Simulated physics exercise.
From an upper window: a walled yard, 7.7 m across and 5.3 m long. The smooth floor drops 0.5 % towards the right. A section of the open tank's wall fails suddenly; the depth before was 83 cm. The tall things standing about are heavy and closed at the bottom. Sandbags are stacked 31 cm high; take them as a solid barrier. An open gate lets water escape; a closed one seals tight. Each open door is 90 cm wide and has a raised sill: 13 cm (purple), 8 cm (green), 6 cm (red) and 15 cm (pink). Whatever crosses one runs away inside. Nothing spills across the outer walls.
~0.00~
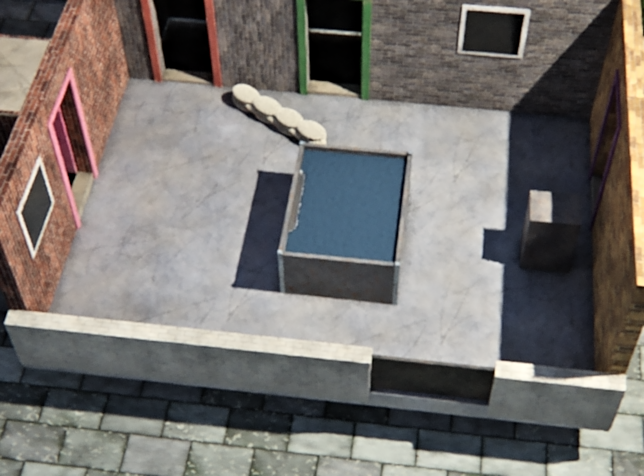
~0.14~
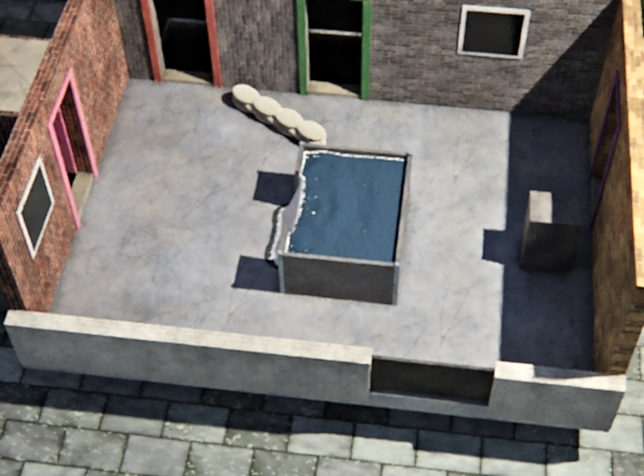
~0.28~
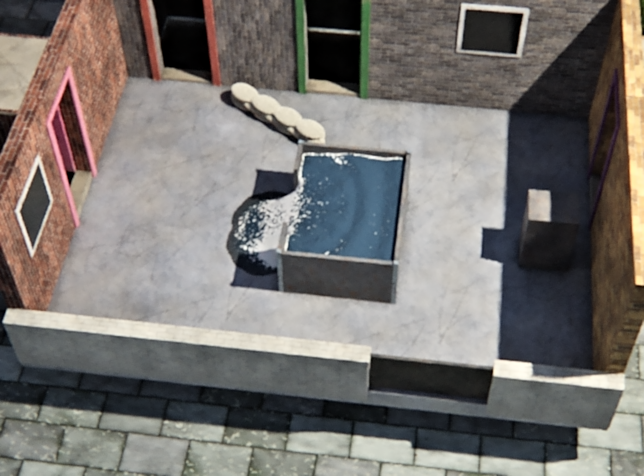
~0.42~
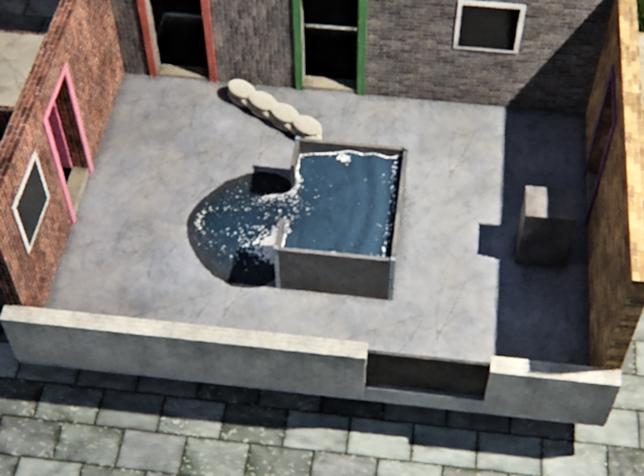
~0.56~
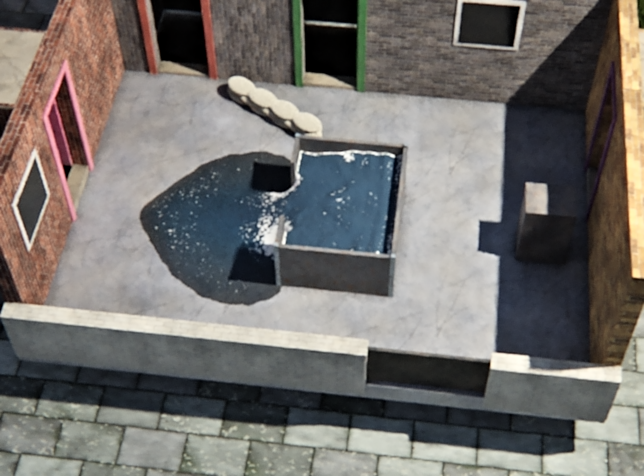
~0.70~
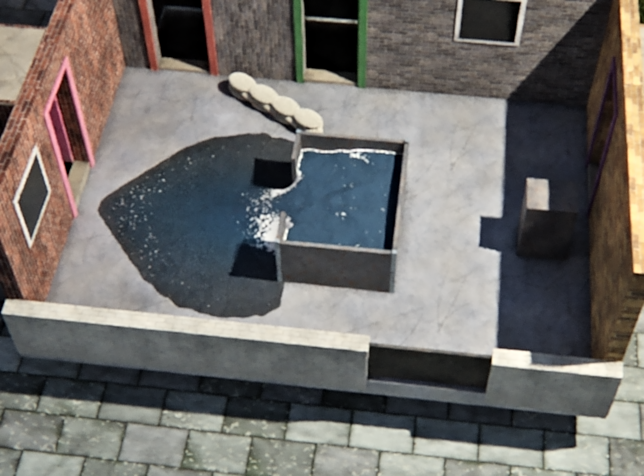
A square open tank of blue water stands in the middle of a grey walled yard, seen from high above. A pink doorway is in the brick wall at left, red and green ones are at the back near pale sandbags, and a block stands right. The tank's left wall gives way, and foaming water pours out, spreading left in a widening dark pool as the view shifts slightly.
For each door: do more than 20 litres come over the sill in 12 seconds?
Door by door: At the purple door it keeps below the limit; at the green door it keeps below the limit; at the red door it exceeds the limit; at the pink door it goes over the limit.
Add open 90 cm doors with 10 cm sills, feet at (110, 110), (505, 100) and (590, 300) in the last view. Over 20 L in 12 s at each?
In turn: Past it, not over, not over.
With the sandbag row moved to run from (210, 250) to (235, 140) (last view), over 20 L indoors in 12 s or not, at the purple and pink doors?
Against that limit: Purple not over, pink under.
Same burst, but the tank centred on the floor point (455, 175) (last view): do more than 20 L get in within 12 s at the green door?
Against that limit: Green above.
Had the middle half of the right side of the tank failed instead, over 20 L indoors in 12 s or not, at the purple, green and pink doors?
Against that limit: Purple past it, green over, pink under.
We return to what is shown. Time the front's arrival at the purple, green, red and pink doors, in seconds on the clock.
Purple 8.5 s, green 3.8 s, red 1.6 s, pink 0.8 s.
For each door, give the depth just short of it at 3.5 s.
Depths in cm: Purple 0, green 0, red 13, pink 21.
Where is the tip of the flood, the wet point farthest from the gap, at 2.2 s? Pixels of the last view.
Around (125, 69).
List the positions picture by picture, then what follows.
The open tank at (348, 205) is whole and still, 83 cm deep, in the first frame.
Water pours out at (295, 225) and has run 0.6 m, to (277, 264); typically 9 cm deep outside, 83 cm at the open tank's back, in the second frame.
The front is at (233, 248), 0.9 m from the gap at (294, 224); 1.0 m2 of floor is under water; 81 cm left at the back of the open tank, in the third frame.
The front is at (193, 231), 1.5 m from the gap at (291, 221); 2.2 m2 of floor is under water; 73 cm left at the back of the open tank, in the fourth frame.
Water pours out at (291, 218) and has run 2.2 m, to (146, 220); typically 6 cm deep outside, 71 cm at the open tank's back, in the fifth frame.
The front is at (105, 213), 2.8 m from the gap at (292, 213); 6.4 m2 of floor is under water; 68 cm left at the back of the open tank, in the sixth frame.
After 1.4 s water covers 35 % of the floor and is deepest (38 cm) near (280, 220); purple door not reached, green door not reached, red door not reached, pink door 26 cm at the sill, 41 L in.
After 2.2 s water covers 40 % of the floor and is deepest (40 cm) near (125, 69); purple door not reached, green door not reached, red door 9 cm at the sill, 0 L in, pink door 29 cm at the sill, 113 L in.
After 3.5 s water covers 40 % of the floor and is deepest (25 cm) near (231, 78); purple door not reached, green door not reached, red door 13 cm at the sill, 36 L in, pink door 21 cm at the sill, 151 L in.
After 7.0 s water covers 80 % of the floor and is deepest (14 cm) near (229, 86); purple door not reached, green door 2 cm at the sill, 0 L in, red door 13 cm at the sill, 158 L in, pink door 10 cm at the sill, 164 L in.
After 12.0 s water covers 95 % of the floor and is deepest (10 cm) near (573, 387); purple door 6 cm at the sill, 0 L in, green door 1 cm at the sill, 0 L in, red door 7 cm at the sill, 204 L in, pink door 7 cm at the sill, 164 L in.
